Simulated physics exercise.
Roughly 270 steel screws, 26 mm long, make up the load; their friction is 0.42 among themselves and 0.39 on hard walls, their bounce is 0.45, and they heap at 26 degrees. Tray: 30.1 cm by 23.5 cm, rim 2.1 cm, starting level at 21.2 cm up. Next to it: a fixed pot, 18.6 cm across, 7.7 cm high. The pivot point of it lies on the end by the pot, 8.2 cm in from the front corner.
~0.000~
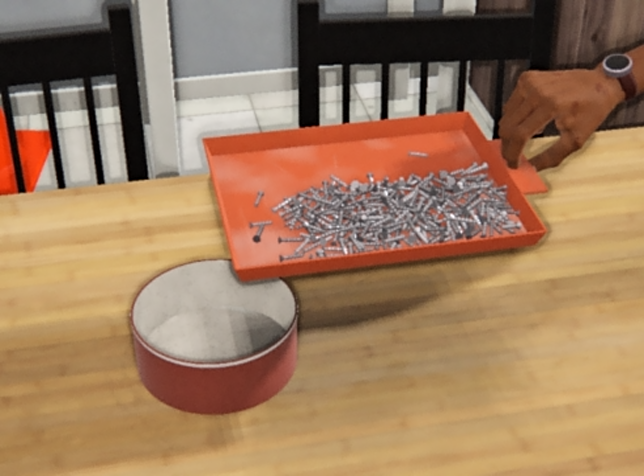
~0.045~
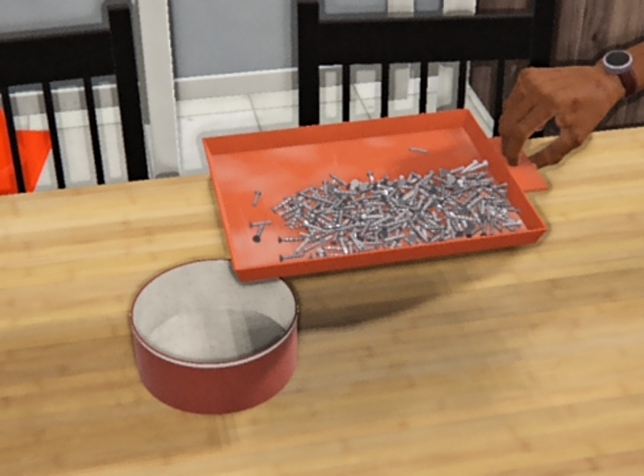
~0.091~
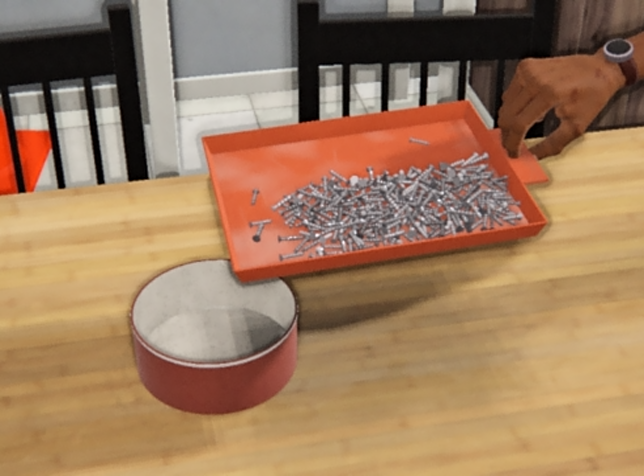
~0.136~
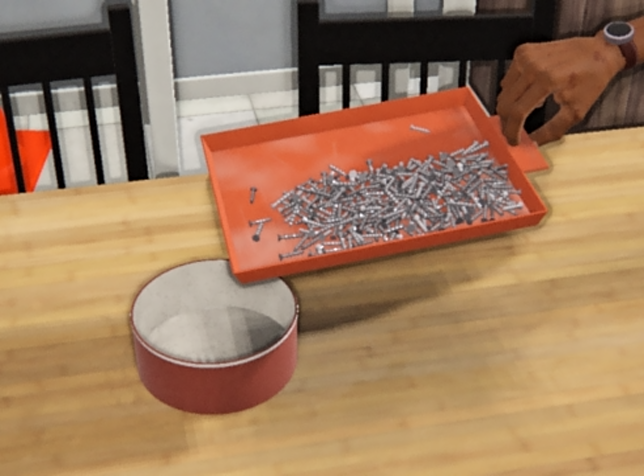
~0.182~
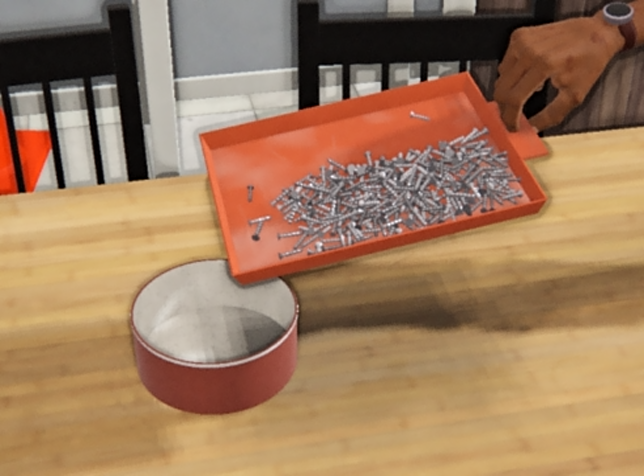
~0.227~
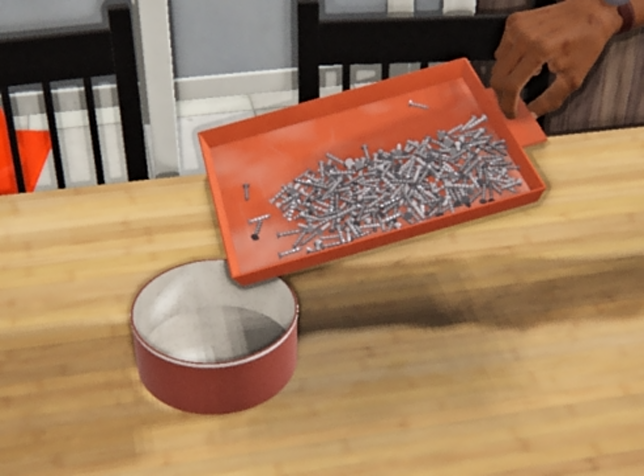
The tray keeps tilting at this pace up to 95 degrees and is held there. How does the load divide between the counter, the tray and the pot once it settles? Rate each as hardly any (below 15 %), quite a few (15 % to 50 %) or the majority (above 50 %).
I would put it this way: Counter: The majority, left on the tray: Hardly any, pot: Quite a few.
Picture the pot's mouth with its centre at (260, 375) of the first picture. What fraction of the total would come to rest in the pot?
Some 65 per cent.
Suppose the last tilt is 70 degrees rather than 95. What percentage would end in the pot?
Estimated share: About 20 %.
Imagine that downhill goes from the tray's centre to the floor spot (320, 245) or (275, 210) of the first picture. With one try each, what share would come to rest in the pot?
First try: About 0 percent; second try: About 55 percent.
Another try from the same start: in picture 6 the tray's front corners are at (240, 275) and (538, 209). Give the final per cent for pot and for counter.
The pot gets 0 and the counter 100.
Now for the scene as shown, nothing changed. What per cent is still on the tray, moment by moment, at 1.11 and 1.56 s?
Around 25 first, about 0 after.
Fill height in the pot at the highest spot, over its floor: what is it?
About 1.5 centimetres.
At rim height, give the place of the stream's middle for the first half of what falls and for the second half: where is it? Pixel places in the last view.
I'd mark about (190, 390) for the first half, then (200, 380) for the second.
After 0.76 s, tilt 52 degrees; the tray holds 95 %, the pot 0 %.
After 1.11 s, tilt 78 degrees; the tray holds 25 %, the pot 15 %.
Then, at 1.56 s, tilt 95 degrees; the tray holds 0 %, the pot 25 %.
By 2.2 s all is still; counter 75 %, tray 0 %, pot 25 %.
